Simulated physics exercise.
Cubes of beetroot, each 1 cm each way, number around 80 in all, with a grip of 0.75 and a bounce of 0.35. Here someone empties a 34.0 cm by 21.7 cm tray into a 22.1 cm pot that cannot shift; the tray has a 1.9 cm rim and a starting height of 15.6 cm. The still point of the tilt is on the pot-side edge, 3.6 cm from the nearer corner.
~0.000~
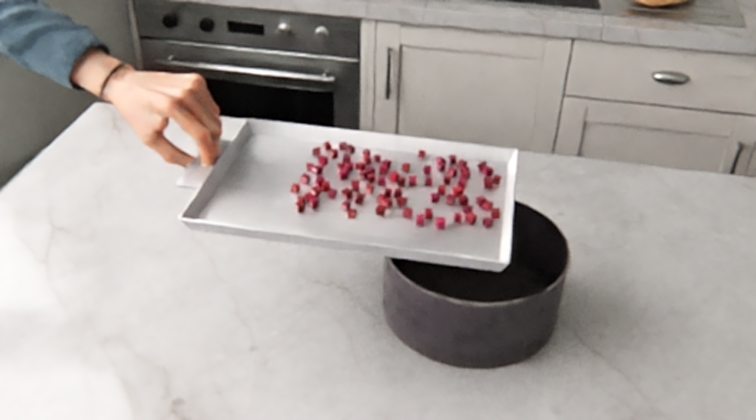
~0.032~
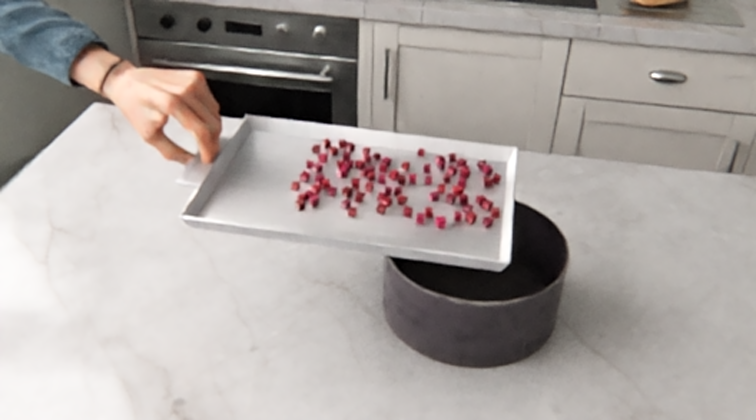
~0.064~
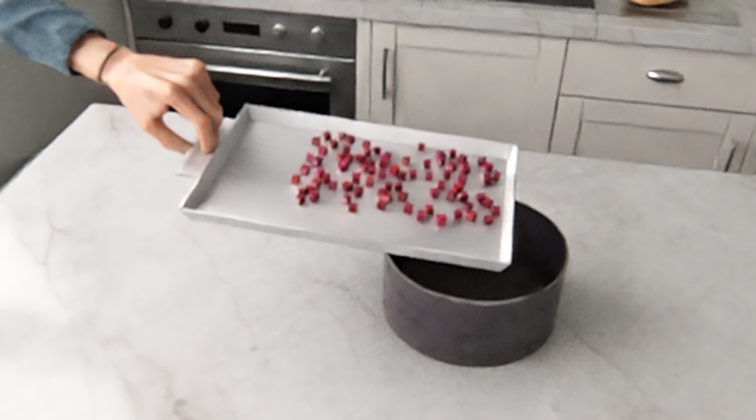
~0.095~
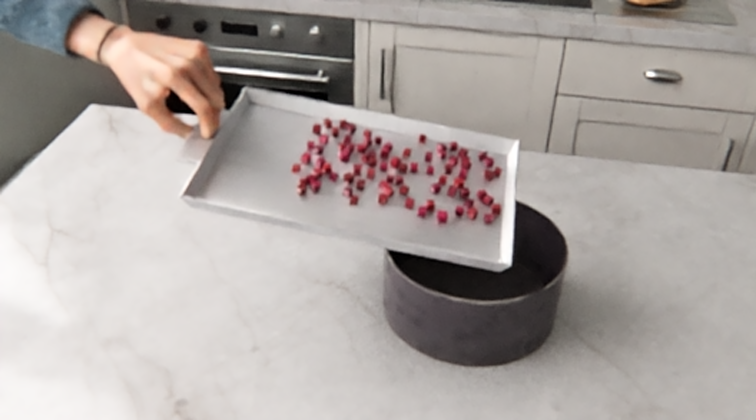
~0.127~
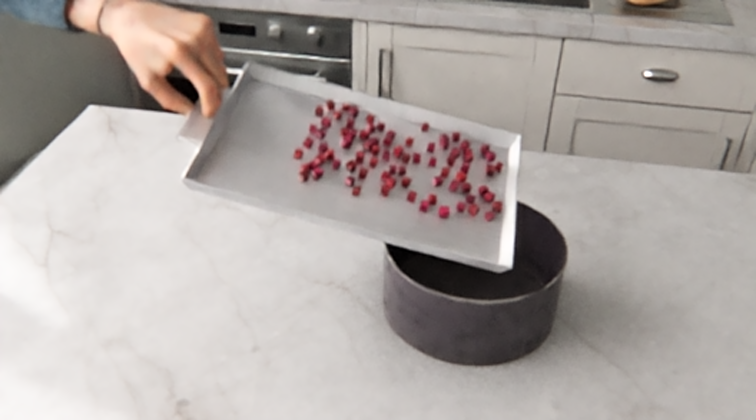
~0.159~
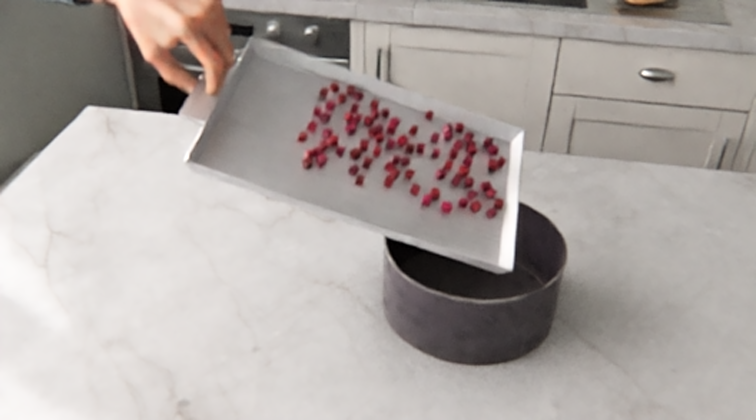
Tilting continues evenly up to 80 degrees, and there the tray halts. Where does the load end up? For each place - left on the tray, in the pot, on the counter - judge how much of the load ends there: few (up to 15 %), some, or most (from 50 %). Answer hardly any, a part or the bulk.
Left on the tray: Hardly any; pot: Hardly any; counter: The bulk.
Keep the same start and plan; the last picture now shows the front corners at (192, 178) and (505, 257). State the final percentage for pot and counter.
That works out as pot 20 and counter 80.
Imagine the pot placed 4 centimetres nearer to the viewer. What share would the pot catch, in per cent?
20 per cent.
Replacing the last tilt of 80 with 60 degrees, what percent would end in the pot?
Share in the pot: Around 5 %.
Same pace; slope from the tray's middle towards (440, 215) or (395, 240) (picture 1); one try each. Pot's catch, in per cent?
Some 25 and 0 per cent.
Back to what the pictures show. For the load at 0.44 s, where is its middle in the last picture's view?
Somewhere about (494, 145) in the last view.
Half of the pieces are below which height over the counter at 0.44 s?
Some 28 cm.
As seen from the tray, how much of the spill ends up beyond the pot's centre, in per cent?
About 100 percent of the spill.
Then, at 0.33 s, tilt 52 degrees; the tray holds 100 %, the pot 0 %.
After 0.44 s, tilt 73 degrees; the tray holds 100 %, the pot 0 %.
After 0.68 s, tilt 80 degrees; the tray holds 0 %, the pot 0 %.
At rest (2.0 s), tray 0 %, pot 0 %, counter 100 %.
